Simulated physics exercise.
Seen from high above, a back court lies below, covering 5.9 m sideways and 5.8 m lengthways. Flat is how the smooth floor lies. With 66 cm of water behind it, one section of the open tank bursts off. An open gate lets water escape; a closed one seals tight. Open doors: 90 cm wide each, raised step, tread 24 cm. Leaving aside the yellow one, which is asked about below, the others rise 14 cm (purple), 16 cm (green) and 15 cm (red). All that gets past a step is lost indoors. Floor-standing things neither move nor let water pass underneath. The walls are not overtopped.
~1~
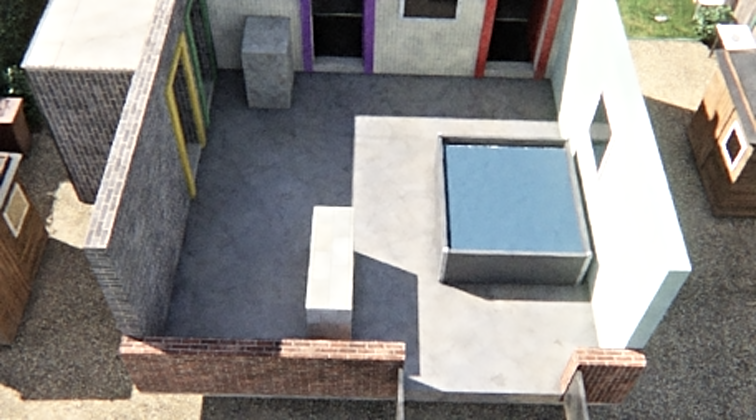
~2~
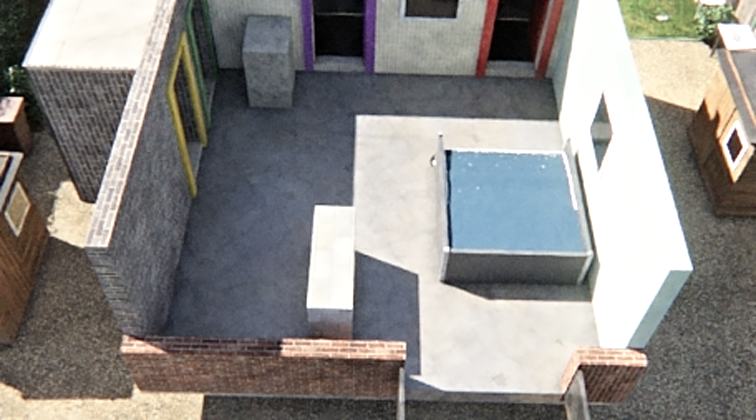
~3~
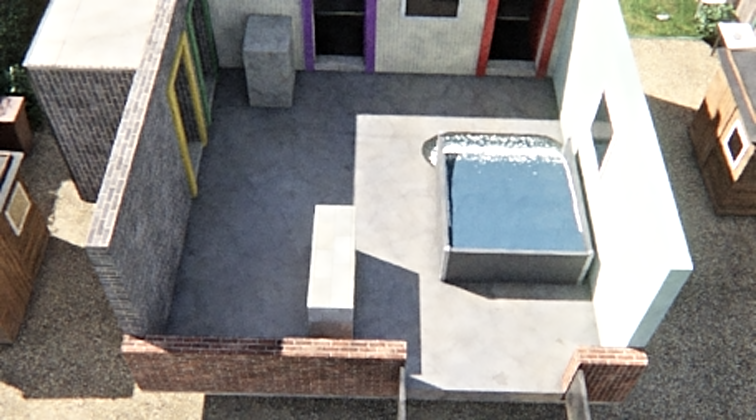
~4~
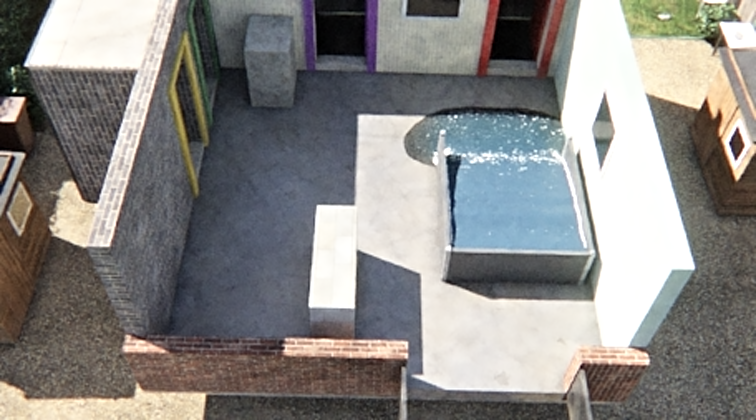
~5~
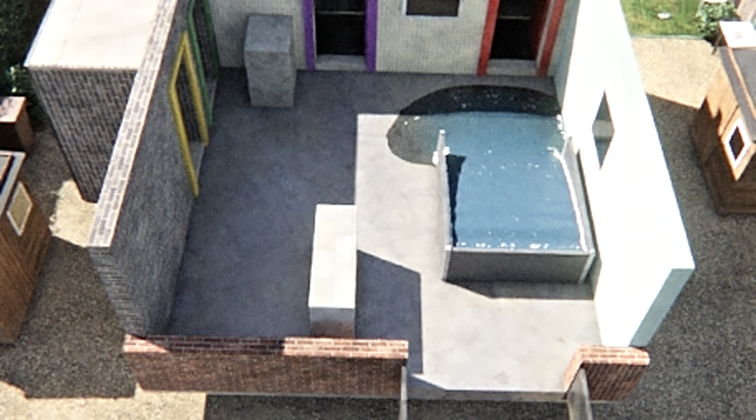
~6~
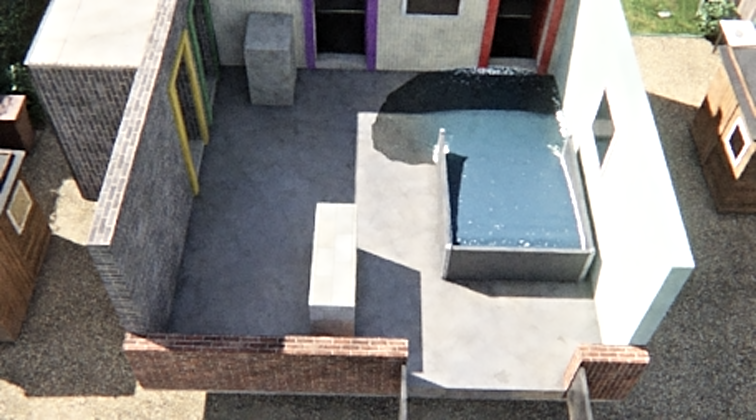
Water bursts from the far side of an open tank at the right of a walled back court, seen from high above by a still camera. Brick walls, a yellow door on the left, purple and red doorways at the back and two pale blocks surround it. Foaming at first, the water spreads backward and leftward over the grey floor, leaving a widening dark wet patch.
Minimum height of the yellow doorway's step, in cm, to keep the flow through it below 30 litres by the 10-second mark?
Roughly 8.5 cm.
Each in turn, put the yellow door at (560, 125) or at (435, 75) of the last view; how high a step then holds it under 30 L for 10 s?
Roughly 18 and 26 cm.
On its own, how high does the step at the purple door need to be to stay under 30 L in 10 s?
Purple door - some 14.5 centimetres.
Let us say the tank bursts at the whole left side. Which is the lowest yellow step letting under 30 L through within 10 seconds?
Some 24 centimetres.
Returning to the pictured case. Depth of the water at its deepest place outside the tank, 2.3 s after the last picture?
I'd estimate roughly 32 cm.
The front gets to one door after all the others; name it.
That would be the yellow door.
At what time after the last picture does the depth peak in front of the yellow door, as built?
At about 4.5 s.
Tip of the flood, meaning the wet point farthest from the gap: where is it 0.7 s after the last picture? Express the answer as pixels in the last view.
The farthest wet point sits near (334, 69) in the last view.
Then, 0.7 s after the last picture water covers 25 % of the floor, deepest (48 cm) near (507, 74); it has not reached the yellow door.
Then, 2.3 s after the last picture water covers 35 % of the floor, deepest (32 cm) near (302, 75); it has not reached the yellow door.
Then, 9.3 s after the last picture water covers 95 % of the floor, deepest (14 cm) near (301, 342); 6 cm at the yellow door, 1 litre in over its 13 cm step.
At the yellow door as built, the water peaked near 13 cm, 4.3 s after the last picture.
With a step of 7 cm, 53 litres would have come in within the 10 s; with 9.5 cm, 20 litres. So under 30 litres takes about 8.5 cm.
